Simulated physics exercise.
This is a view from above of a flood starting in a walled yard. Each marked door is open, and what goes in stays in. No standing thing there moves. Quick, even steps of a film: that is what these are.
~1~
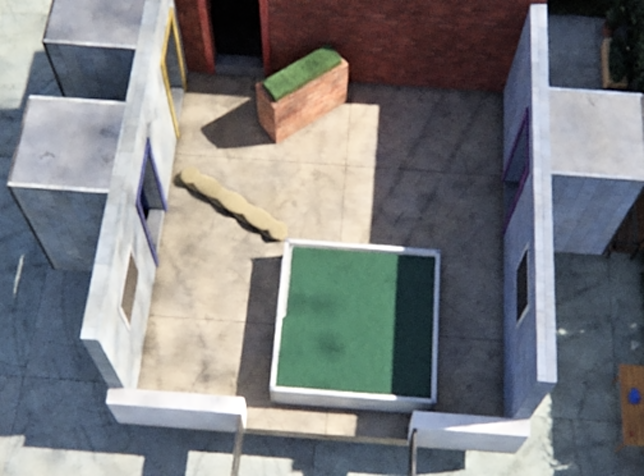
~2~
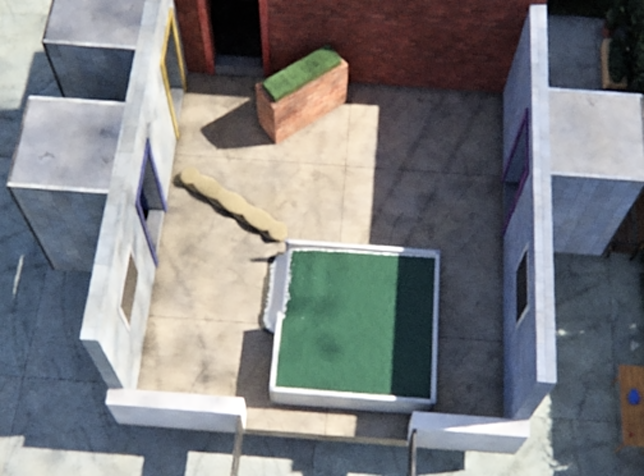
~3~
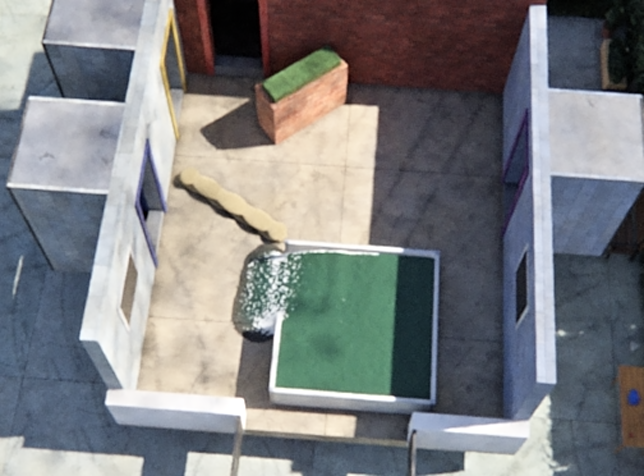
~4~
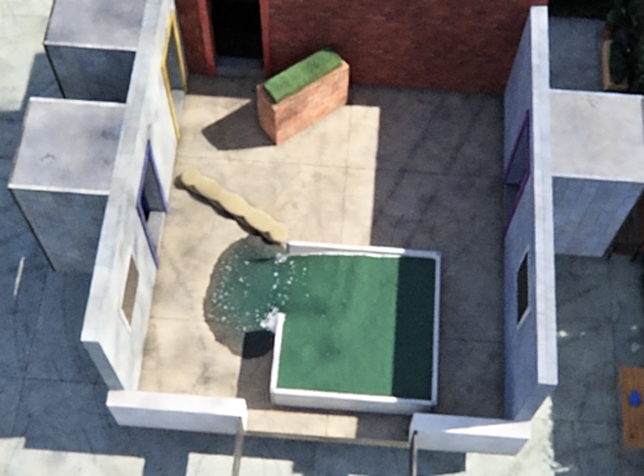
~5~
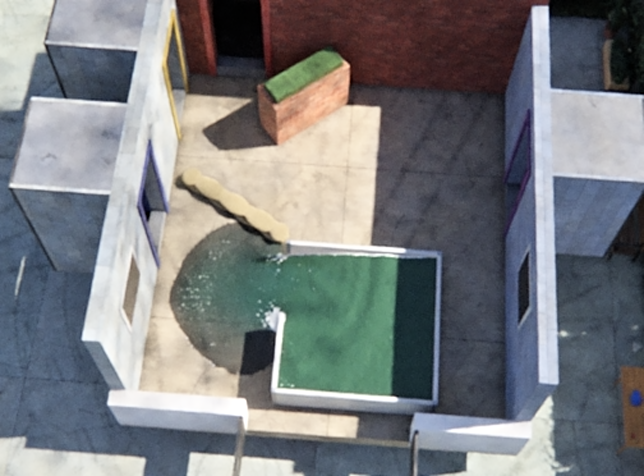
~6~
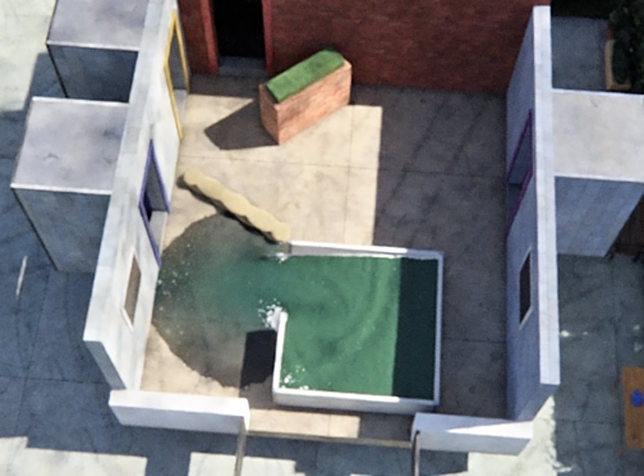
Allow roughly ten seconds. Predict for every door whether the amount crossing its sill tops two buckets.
The yellow door is going to allow two buckets or less; the blue door is going to allow over two buckets; the red door is going to allow two buckets or less; the purple door is going to allow two buckets or less.
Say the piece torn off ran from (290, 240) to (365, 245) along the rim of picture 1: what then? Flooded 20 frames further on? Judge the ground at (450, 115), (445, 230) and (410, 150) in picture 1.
Taking the points in order: Swamped, unwetted and swamped.
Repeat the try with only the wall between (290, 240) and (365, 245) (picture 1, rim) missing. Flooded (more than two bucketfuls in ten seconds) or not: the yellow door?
My guess is that the yellow door surpasses the threshold.
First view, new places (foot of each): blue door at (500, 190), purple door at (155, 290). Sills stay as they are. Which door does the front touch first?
Go with the purple one.
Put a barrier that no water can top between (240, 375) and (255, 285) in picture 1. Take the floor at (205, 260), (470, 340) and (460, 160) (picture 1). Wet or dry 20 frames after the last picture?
Point by point: First submerged, second not reached, third not reached.
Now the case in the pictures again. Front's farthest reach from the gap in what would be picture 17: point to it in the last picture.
The front tops out at about (188, 93).
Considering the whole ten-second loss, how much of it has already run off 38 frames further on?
Share gone by then: About 55 %.
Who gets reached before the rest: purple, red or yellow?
Call: The yellow door.
A moment on, water covers 20 % of the floor; the yellow door not reached, the blue door under two buckets in, the red door not reached, the purple door not reached.
Next, water covers 25 % of the floor; the yellow door wet at the sill, nothing in, the blue door over two buckets in, the red door not reached, the purple door not reached.
Then, water covers 40 % of the floor; the yellow door wet at the sill, nothing in, the blue door far over two buckets in, the red door wet at the sill, nothing in, the purple door not reached.
Later, water covers 45 % of the floor; the yellow door wet at the sill, nothing in, the blue door far over two buckets in, the red door wet at the sill, nothing in, the purple door not reached.
In the end, water covers 70 % of the floor; the yellow door wet at the sill, nothing in, the blue door far over two buckets in, the red door wet at the sill, nothing in, the purple door wet at the sill, nothing in.
